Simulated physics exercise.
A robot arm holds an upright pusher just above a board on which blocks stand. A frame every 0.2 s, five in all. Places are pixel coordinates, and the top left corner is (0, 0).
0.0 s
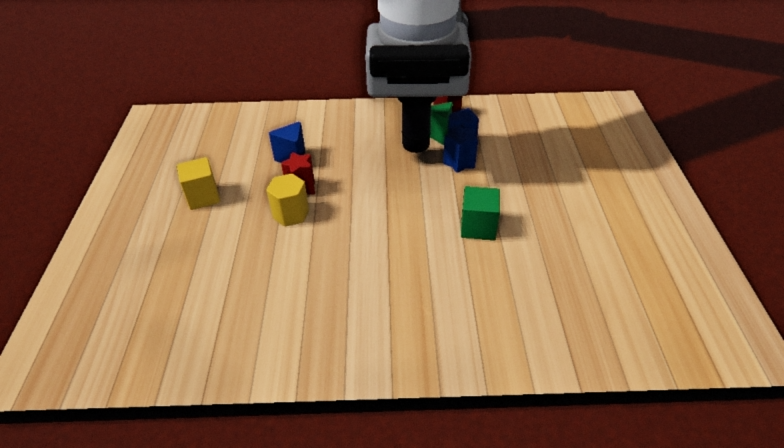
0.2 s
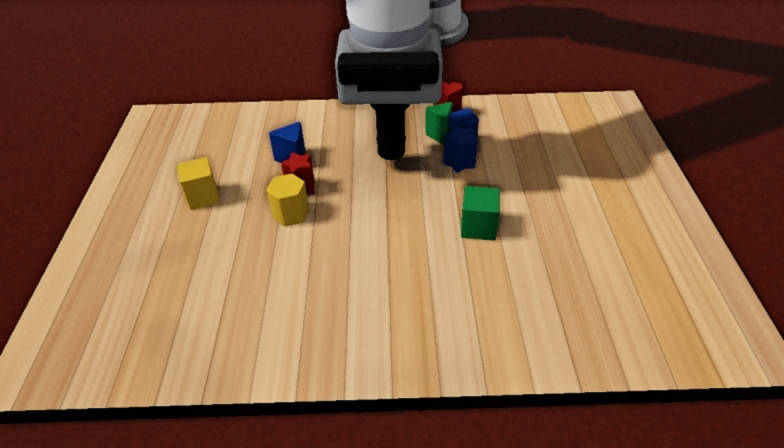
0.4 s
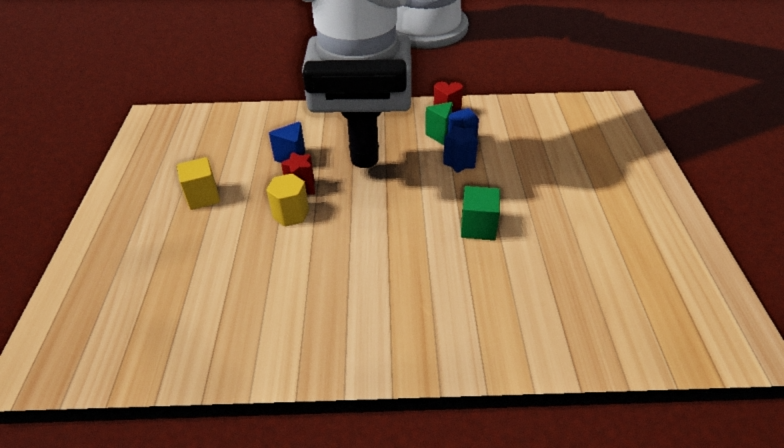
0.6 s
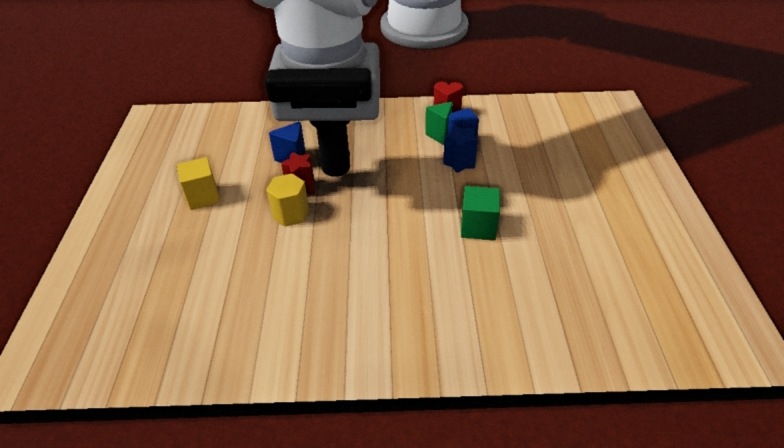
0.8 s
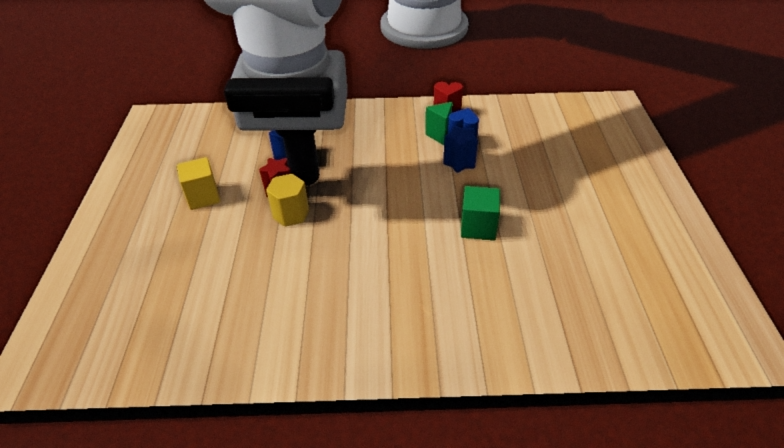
We see a robot arm with a black pusher above a wooden board of colored blocks; it sweeps left and slightly nearer, from beside the blue and green blocks to the left-hand cluster, nudging a red star-shaped block slightly left.
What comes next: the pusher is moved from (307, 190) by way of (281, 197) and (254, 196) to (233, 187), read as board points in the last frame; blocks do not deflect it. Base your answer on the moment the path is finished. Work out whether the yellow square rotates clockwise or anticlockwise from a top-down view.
Turns clockwise.
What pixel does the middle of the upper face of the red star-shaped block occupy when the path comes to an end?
In the picture, that point is around (208, 175).
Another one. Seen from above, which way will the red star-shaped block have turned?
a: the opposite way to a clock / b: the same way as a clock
I'll go with a - the opposite way to a clock.
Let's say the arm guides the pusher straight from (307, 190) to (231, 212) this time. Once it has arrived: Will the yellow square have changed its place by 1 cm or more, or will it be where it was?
Somewhere new.
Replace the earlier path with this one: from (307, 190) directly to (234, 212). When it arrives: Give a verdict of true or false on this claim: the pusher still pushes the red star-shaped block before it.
The statement is true.
What follows on the original path. Halfway along, pusher at (263, 185); red star-shaped block at (232, 173); yellow hexagonal block at (276, 190), turned 35° anticlockwise.
At the end, pusher at (229, 175); yellow square at (177, 173), turned 40° clockwise; red star-shaped block at (208, 175), turned 50° anticlockwise; yellow hexagonal block at (276, 190), turned 35° anticlockwise; blue three-sided block in place.
